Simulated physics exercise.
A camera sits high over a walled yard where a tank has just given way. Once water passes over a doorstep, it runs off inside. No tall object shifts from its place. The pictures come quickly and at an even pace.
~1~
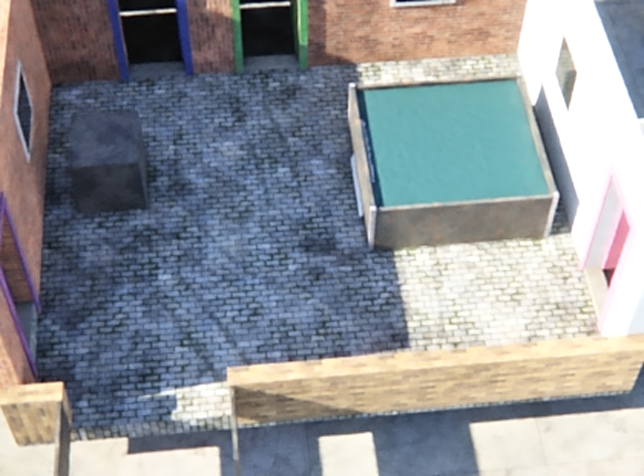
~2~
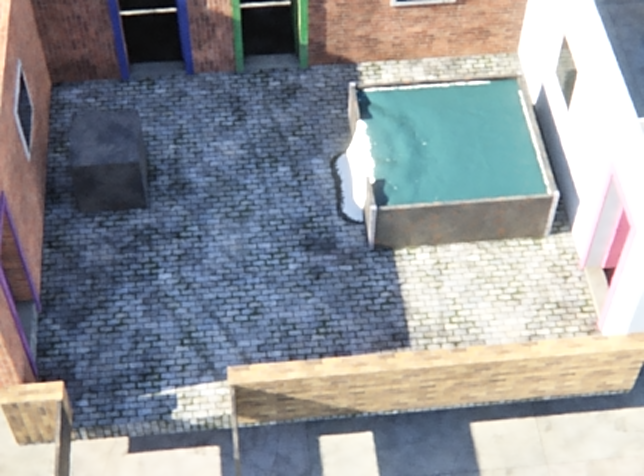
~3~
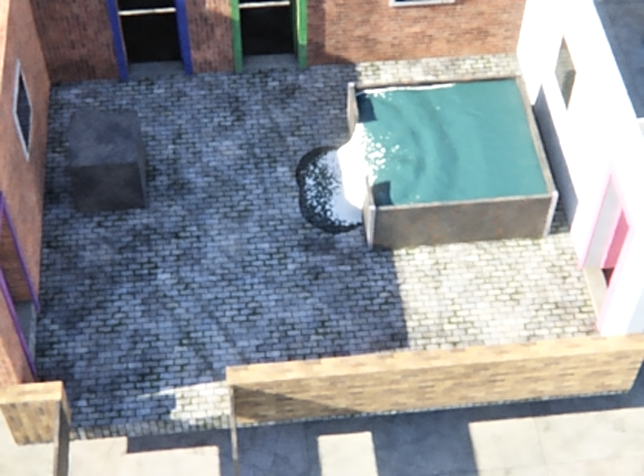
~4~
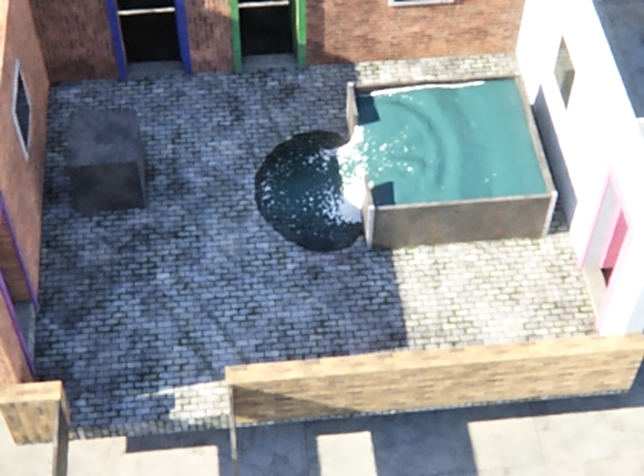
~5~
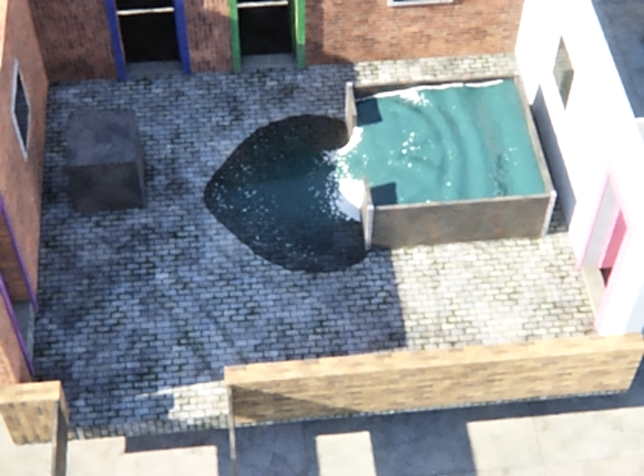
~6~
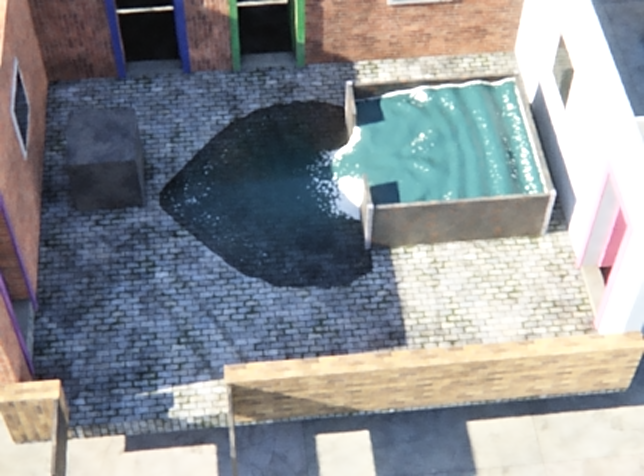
Water pours from the left side of an open tank and spreads leftward across the paved yard.
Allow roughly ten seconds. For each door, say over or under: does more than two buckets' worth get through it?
Green door: Under, pink door: Under, blue door: Over, purple door: Under.
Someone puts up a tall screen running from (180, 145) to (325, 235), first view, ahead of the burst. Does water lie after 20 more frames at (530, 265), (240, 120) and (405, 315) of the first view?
Results in order: Bone-dry / swamped / swamped.
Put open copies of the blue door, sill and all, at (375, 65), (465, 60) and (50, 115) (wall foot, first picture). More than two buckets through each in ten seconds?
Log: Door one is below the limit; door two is below the limit; door three is above the limit.
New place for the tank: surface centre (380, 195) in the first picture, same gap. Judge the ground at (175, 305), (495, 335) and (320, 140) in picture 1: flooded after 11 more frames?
Going through the three spots in turn: Gets wet, stays untouched, stays untouched.
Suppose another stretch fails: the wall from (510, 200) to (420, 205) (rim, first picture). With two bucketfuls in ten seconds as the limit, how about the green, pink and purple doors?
Green falls short, pink exceeds the limit, purple falls short.
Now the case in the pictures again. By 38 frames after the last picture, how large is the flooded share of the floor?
I'd put it at roughly 65 per cent.
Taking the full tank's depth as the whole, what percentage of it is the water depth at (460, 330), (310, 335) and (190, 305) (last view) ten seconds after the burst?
About 4, 6 and 10 per cent.
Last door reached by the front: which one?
Looks like the pink one.
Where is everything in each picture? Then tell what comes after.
The open tank at (449, 143) is whole and still, in the first picture.
Water pours out at (363, 170) and has run to (352, 219), in the second picture.
The front is at (313, 218), out from the gap at (362, 173), in the third picture.
Water pours out at (361, 174) and has run to (260, 199), in the fourth picture.
Water pours out at (360, 174) and has run to (209, 200), in the fifth picture.
The front is at (168, 205), out from the gap at (360, 172), in the sixth picture.
A moment on, water covers 40 % of the floor; the green door wet at the sill, nothing in, the pink door not reached, the blue door not reached, the purple door not reached.
Next, water covers 55 % of the floor; the green door wet at the sill, nothing in, the pink door not reached, the blue door under two buckets in, the purple door wet at the sill, nothing in.
Then, water covers 60 % of the floor; the green door wet at the sill, nothing in, the pink door not reached, the blue door over two buckets in, the purple door wet at the sill, nothing in.
Later, water covers 65 % of the floor; the green door wet at the sill, nothing in, the pink door not reached, the blue door far over two buckets in, the purple door wet at the sill, nothing in.
In the end, water covers 95 % of the floor; the green door wet at the sill, nothing in, the pink door wet at the sill, nothing in, the blue door far over two buckets in, the purple door wet at the sill, nothing in.
